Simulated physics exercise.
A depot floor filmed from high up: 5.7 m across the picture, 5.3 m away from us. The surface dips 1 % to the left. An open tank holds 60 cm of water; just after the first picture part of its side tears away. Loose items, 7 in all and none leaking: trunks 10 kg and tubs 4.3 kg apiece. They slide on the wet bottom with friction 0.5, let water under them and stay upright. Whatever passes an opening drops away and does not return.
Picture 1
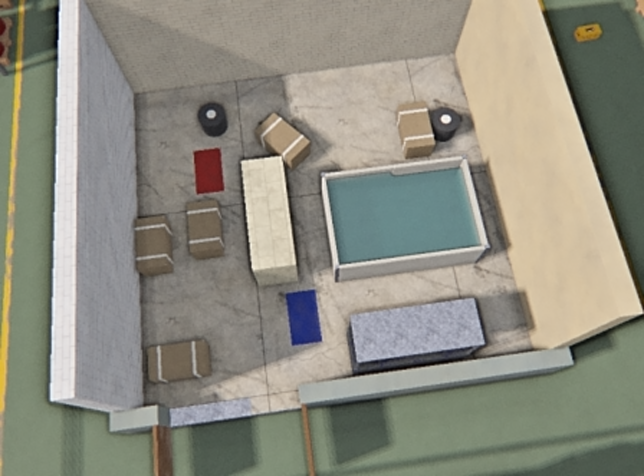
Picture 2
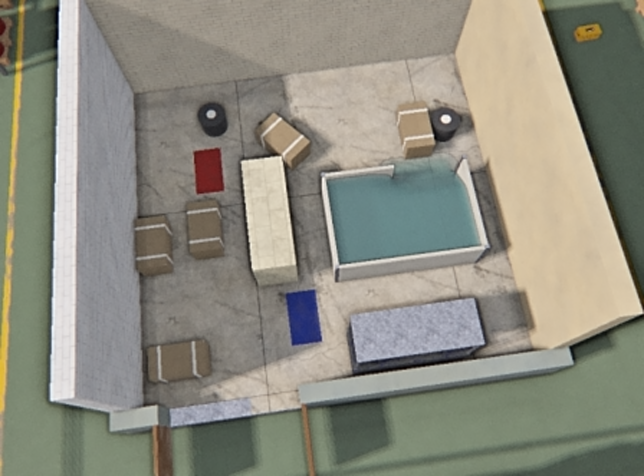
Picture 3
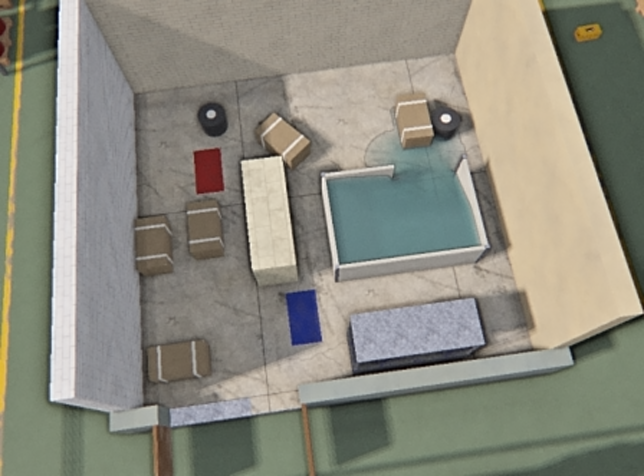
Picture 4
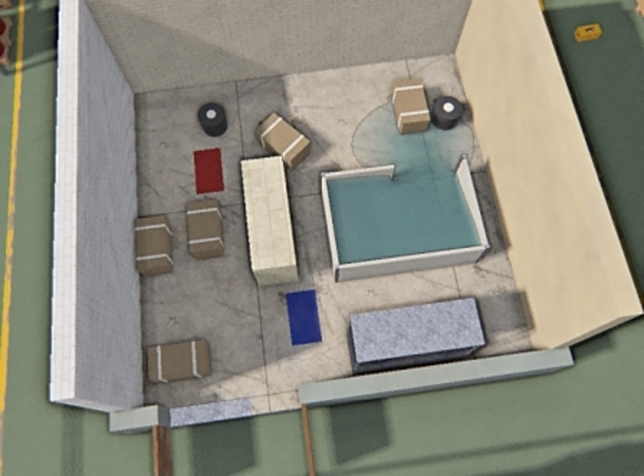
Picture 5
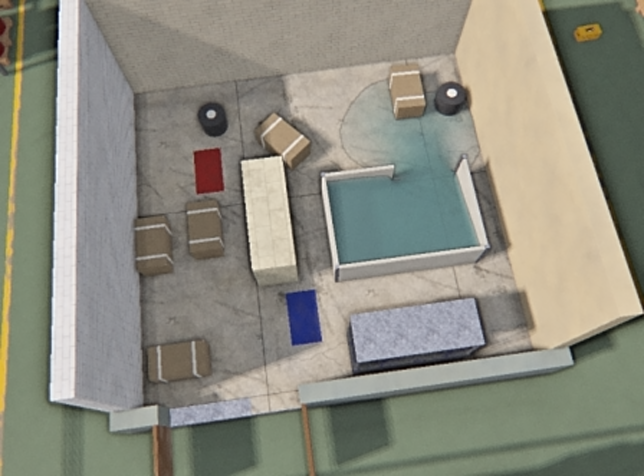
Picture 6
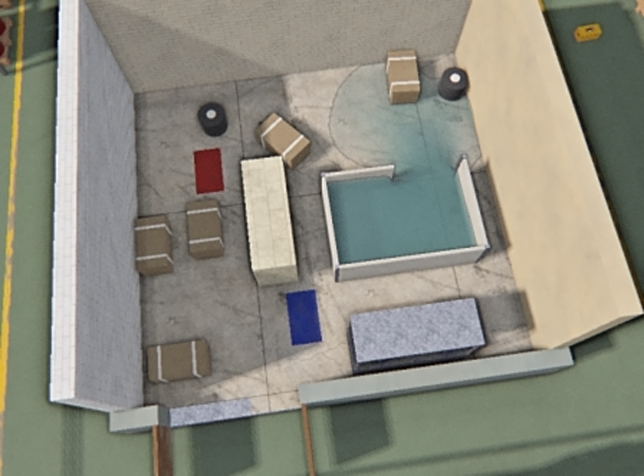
Depot floor seen from above, water spilling through a gap in an open tank's far side, pushing a trunk, then a tub, away.
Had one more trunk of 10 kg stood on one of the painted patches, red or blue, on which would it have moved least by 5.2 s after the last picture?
The blue one is safe.
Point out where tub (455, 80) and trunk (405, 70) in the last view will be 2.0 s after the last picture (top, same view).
Around (396, 64) and (343, 69).
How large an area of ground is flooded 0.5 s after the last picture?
About 8.5 m2.
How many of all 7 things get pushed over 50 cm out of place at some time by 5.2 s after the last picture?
That makes 5.
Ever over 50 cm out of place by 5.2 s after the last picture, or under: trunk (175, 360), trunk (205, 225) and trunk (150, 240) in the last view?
In turn: Short of it, short of it, over.
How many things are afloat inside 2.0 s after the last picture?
2 of them.
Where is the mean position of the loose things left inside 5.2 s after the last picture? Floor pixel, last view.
At about (210, 253).
Then, 0.5 s after the last picture on red it would be 0 cm off in 0 cm of water; on blue it would be 0 cm off in 0 cm of water.
Then, 2.0 s after the last picture on red it would be 0 cm off in 1 cm of water; on blue it would be 0 cm off in 0 cm of water.
Then, 3.4 s after the last picture on red it would be 70 cm off in 6 cm of water; on blue it would be 0 cm off in 0 cm of water.
Then, 5.2 s after the last picture on red it would be 141 cm off in 6 cm of water; on blue it would be 0 cm off in 1 cm of water.
